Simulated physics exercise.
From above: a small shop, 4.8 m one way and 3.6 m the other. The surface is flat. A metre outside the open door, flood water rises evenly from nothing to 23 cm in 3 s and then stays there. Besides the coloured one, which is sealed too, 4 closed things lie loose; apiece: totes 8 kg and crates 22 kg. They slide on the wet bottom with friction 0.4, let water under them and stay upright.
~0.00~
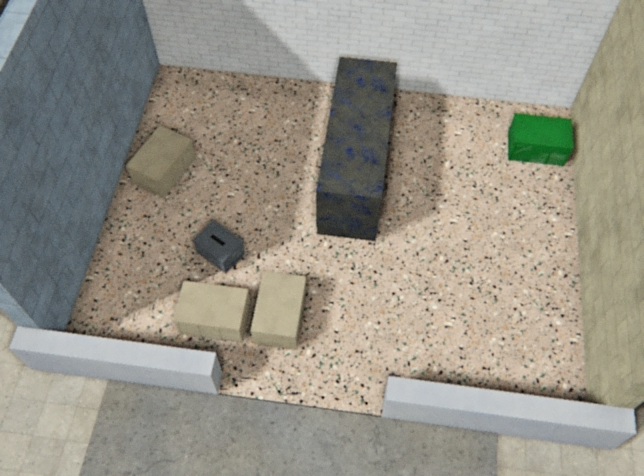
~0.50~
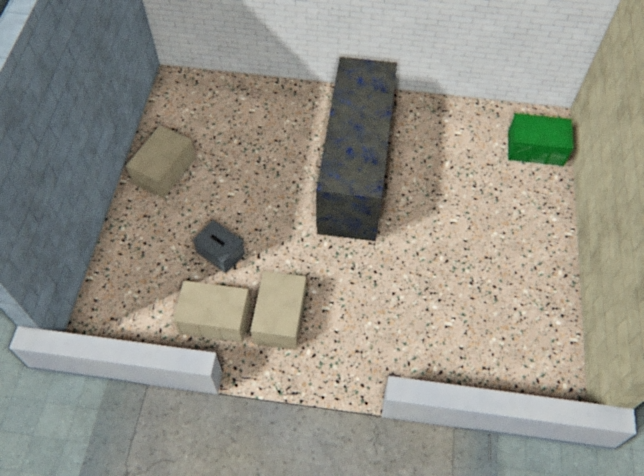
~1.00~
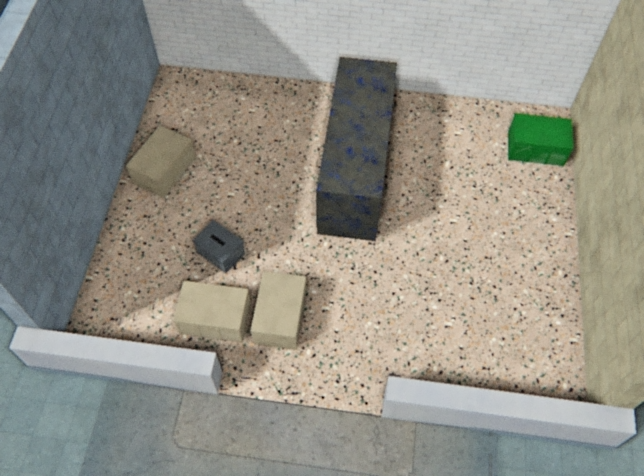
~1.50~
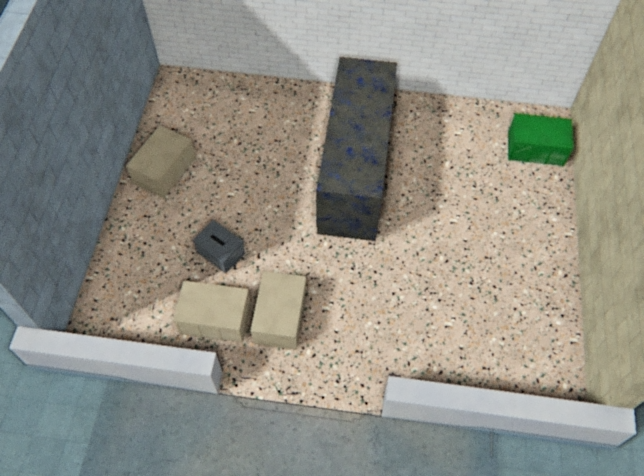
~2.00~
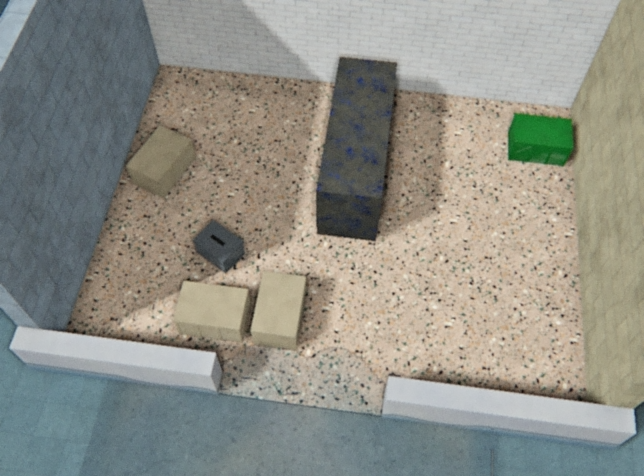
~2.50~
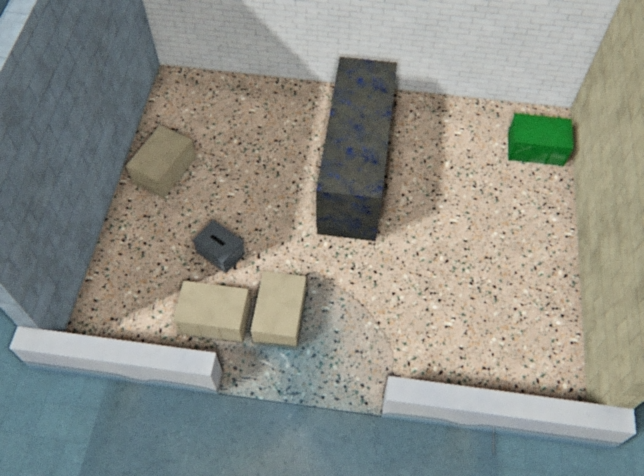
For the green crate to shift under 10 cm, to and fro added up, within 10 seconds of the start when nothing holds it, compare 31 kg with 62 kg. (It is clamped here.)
I expect that only the larger load is enough.
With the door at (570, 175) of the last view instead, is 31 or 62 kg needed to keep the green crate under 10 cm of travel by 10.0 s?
Then only the higher weight holds it.
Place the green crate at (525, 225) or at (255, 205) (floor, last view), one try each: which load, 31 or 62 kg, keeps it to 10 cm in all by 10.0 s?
In turn: It takes the larger; only the larger holds.
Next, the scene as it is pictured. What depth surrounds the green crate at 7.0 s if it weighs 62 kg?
Roughly 9 cm.
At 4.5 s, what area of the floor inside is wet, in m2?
Roughly 10.0 m2.
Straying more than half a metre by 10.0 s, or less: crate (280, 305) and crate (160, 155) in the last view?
In turn: Over, past it.
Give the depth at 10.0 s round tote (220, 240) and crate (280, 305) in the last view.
Roughly 8 and 15 cm.
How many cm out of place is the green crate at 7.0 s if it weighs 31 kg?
Roughly 10 cm.
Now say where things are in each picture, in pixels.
In the first picture, the green crate at (544, 130), on the bottom; 0.0 m2 under water; 0 of 5 have shifted.
In the second picture, the green crate at (544, 130) rests on the ground; 0.0 m2 under water; 0 of 5 have shifted.
In the third picture, the green crate at (544, 130), on the bottom; 0.0 m2 under water; 0 of 5 have shifted.
In the fourth picture, the green crate at (544, 130) rests on the ground; 0.0 m2 under water; 0 of 5 have shifted.
In the fifth picture, the green crate at (544, 130) rests on the ground; water covers 0.4 m2; 0 of 5 have shifted.
In the sixth picture, the green crate at (544, 130), on the bottom; water covers 0.9 m2; 0 of 5 have shifted.
After 3.5 s the green crate would be 0 cm from its start with 31 kg and 0 cm from its start with 62 kg; 0 cm of water round it then.
After 4.5 s the green crate would be 0 cm from its start with 31 kg and 0 cm from its start with 62 kg; 2 cm of water round it then.
After 7.0 s the green crate would be 14 cm from its start with 31 kg and 0 cm from its start with 62 kg; 9 cm of water round it then.
After 10.0 s the green crate would be 39 cm from its start with 31 kg and 0 cm from its start with 62 kg; 13 cm of water round it then.
